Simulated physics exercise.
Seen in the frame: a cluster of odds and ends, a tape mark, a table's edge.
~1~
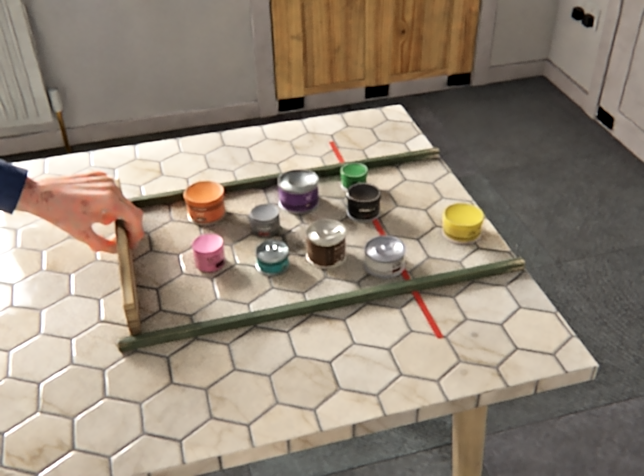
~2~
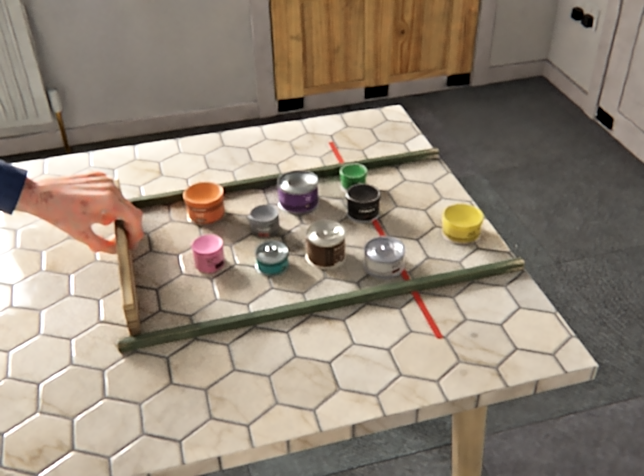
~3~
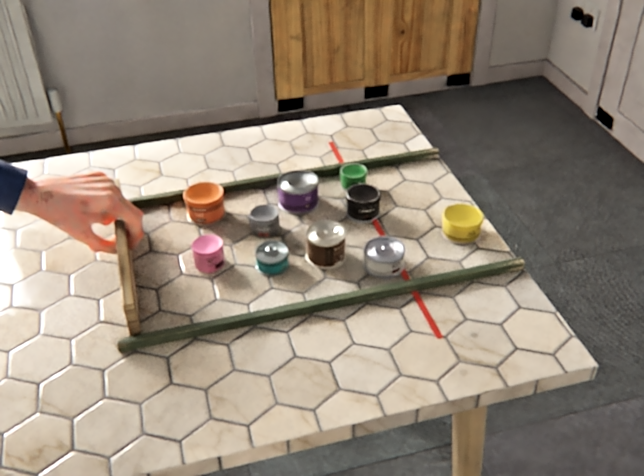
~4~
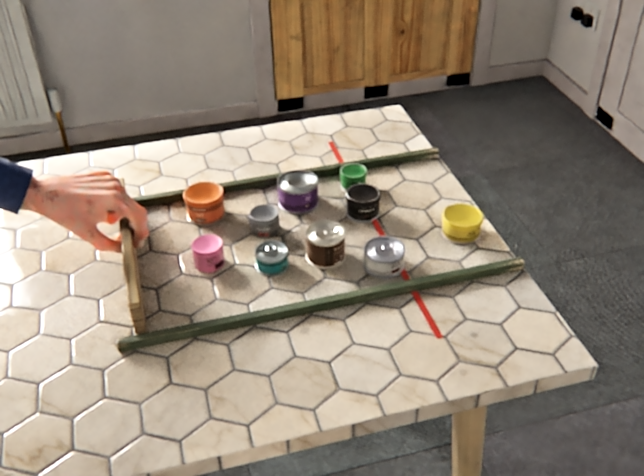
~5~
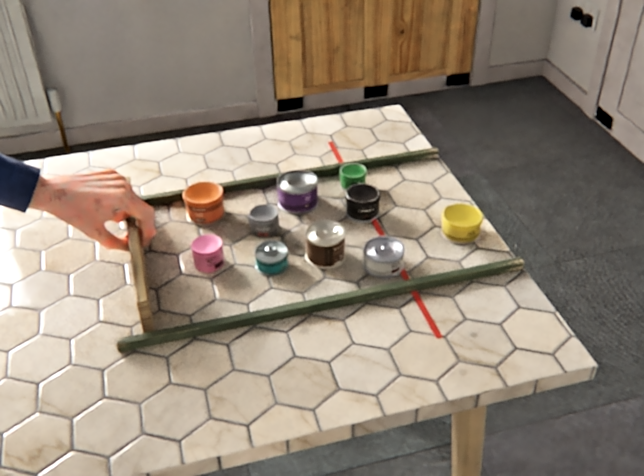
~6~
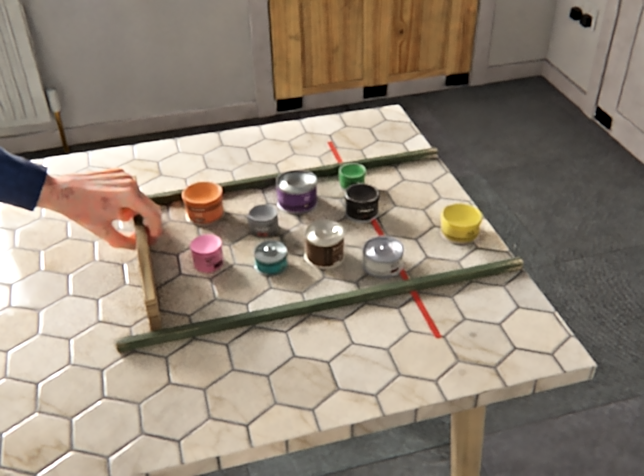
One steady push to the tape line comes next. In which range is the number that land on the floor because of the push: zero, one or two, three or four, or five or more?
Pretty sure the pieces that leave the surface number zero this time.
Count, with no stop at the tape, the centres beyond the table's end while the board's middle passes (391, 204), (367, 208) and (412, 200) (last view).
0, 0 and 2.
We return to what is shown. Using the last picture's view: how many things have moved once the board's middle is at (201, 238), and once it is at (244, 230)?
At the first point the count is 2, at the second it's 3.
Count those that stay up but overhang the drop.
That comes to 0 of them.
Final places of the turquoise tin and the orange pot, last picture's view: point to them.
Turquoise tin: (402, 236); orange pot: (371, 172).
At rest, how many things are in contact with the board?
The count in contact is 5.
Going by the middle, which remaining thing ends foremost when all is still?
Result: The green pot.
Early on, none off yet; yellow tin at rest near (461, 224); green pot at rest near (353, 178); black tin at rest near (362, 203).
A while later, none off yet; yellow tin at rest near (461, 224); green pot travelled a little near (366, 175); black tin at rest near (365, 203).
Finally, the number that fall off is zero.
